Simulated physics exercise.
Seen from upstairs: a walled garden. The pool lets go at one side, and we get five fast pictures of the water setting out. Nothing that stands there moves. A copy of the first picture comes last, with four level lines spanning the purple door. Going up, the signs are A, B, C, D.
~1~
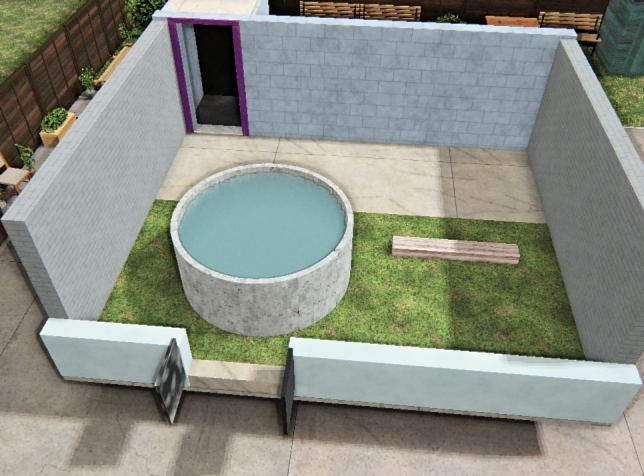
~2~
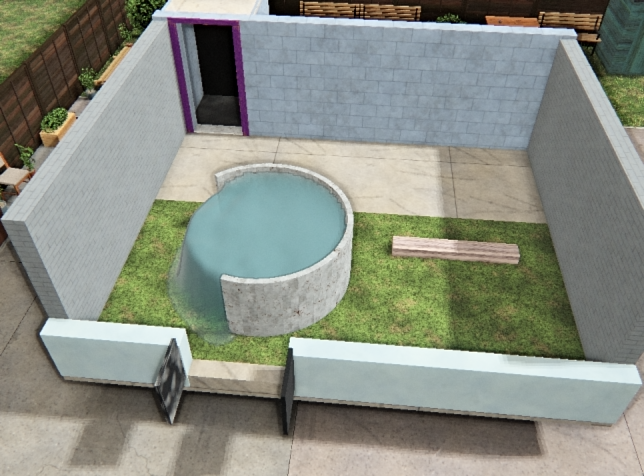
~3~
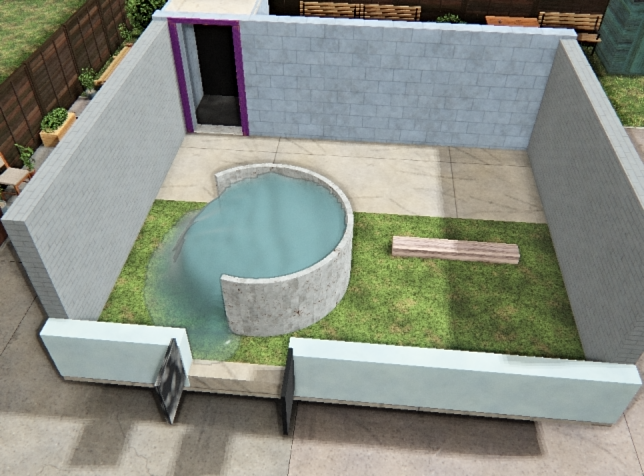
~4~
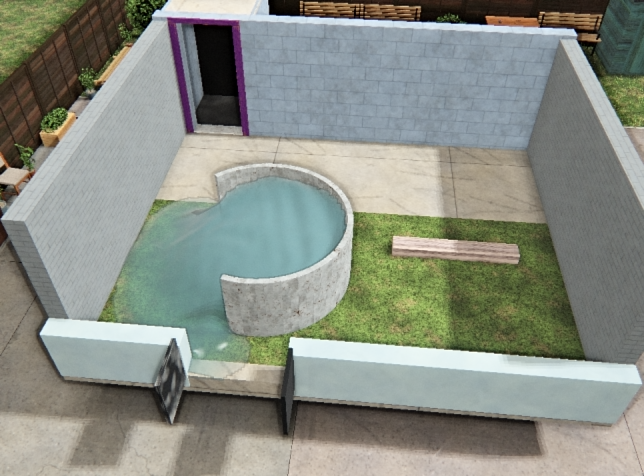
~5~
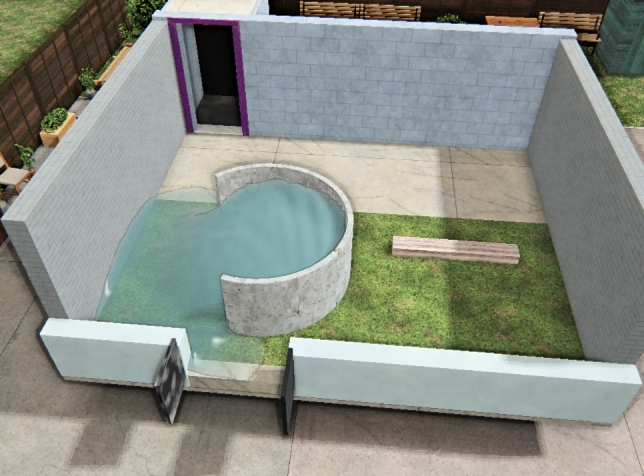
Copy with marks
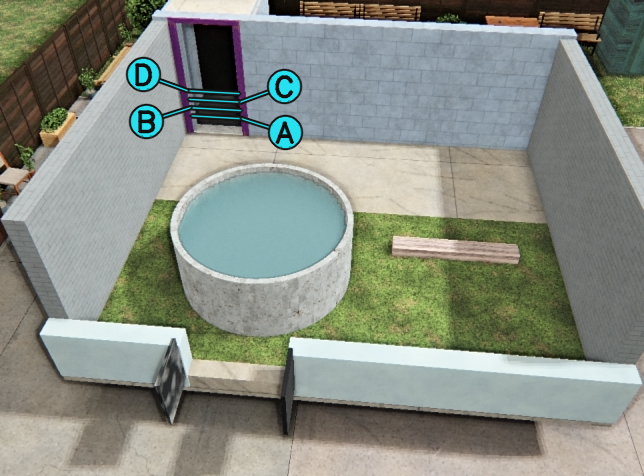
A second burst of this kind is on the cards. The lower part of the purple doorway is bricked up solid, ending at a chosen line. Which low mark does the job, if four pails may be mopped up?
Choose A.
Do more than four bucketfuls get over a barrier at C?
No, that is safe.
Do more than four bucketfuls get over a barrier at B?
No, that is safe.
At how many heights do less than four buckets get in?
All of them.
On the marked copy, A at (216, 117); B at (215, 109); C at (214, 100); D at (213, 92); from the bottom up A, B, C, D.
Choosing A, a bucket or two gets in.
Choosing B, nothing gets over.
Choosing C, nothing gets over.
Choosing D, nothing gets over.
